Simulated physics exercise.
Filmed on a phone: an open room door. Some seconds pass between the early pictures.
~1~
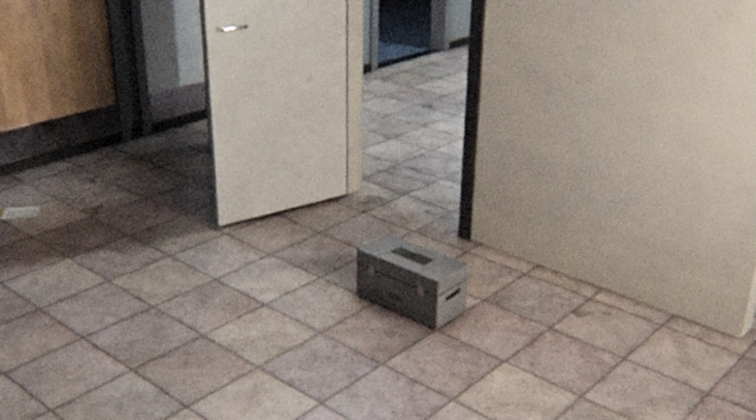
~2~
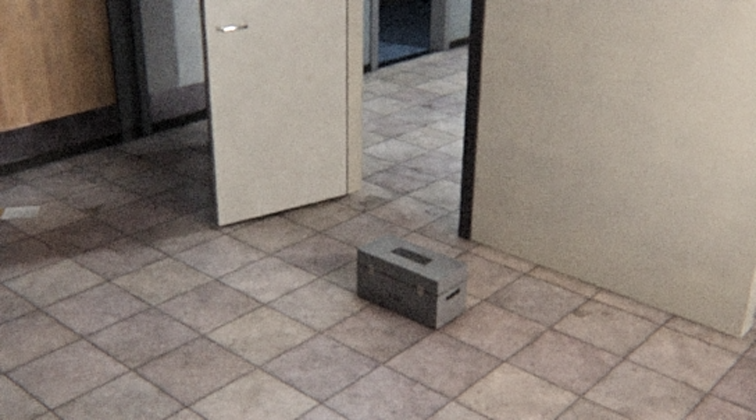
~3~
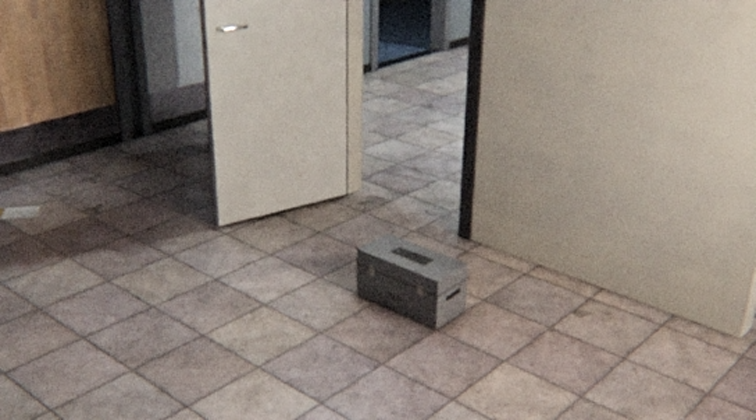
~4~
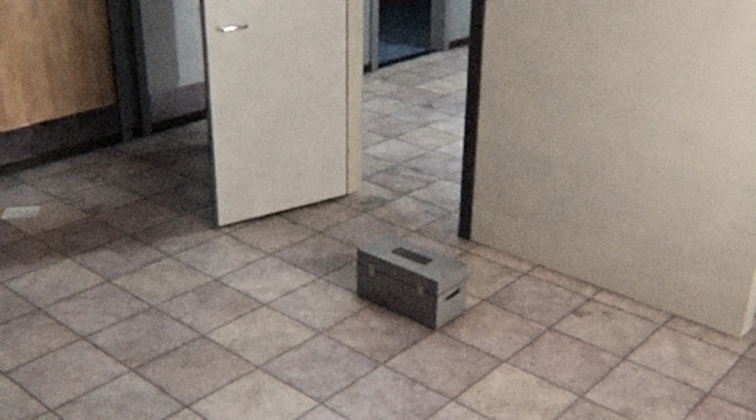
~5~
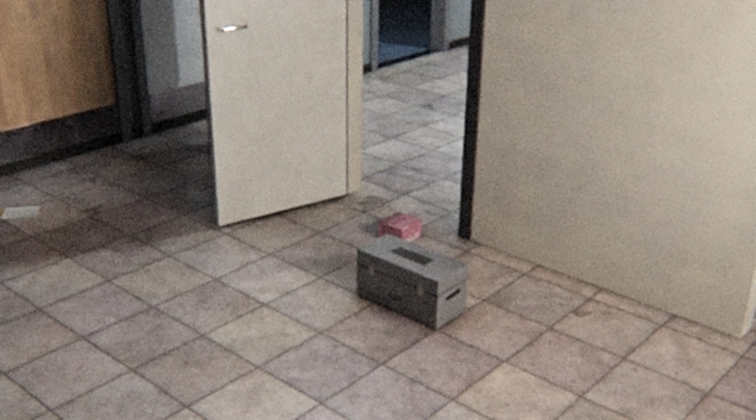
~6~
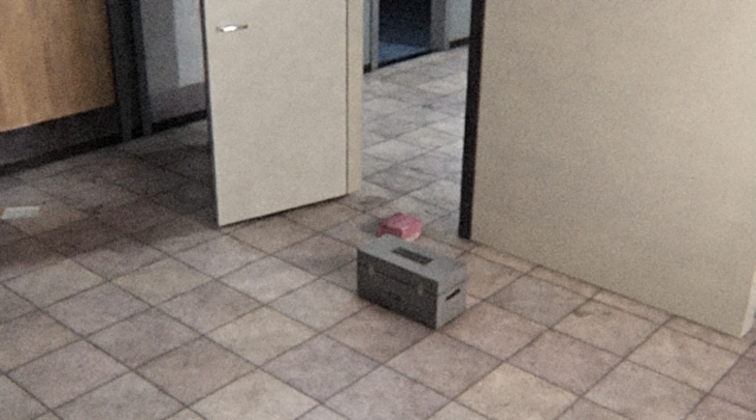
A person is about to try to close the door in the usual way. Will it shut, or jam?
In the end the door shuts.
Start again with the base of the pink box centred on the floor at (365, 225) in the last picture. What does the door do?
Then it reaches the frame.
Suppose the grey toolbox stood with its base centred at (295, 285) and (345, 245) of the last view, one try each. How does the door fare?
In the first case it reaches the frame; in the second case it is blocked.
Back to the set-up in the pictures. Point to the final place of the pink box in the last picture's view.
At about (476, 207).
Then, 0.60 s past the last view, open by 74°.
Then, 1.10 s past the last view, open by 25°; pink box displaced a little near (413, 228).
Then, 1.30 s past the last view, open by 5°; pink box displaced well along near (450, 221).
Then, 1.40 s past the last view, open by 0°; pink box displaced well along near (463, 215).
Finally, open by 0°; moved from the start, pink box; grey toolbox still in place. Final places as the last picture's camera would see them, pink box near (476, 207).
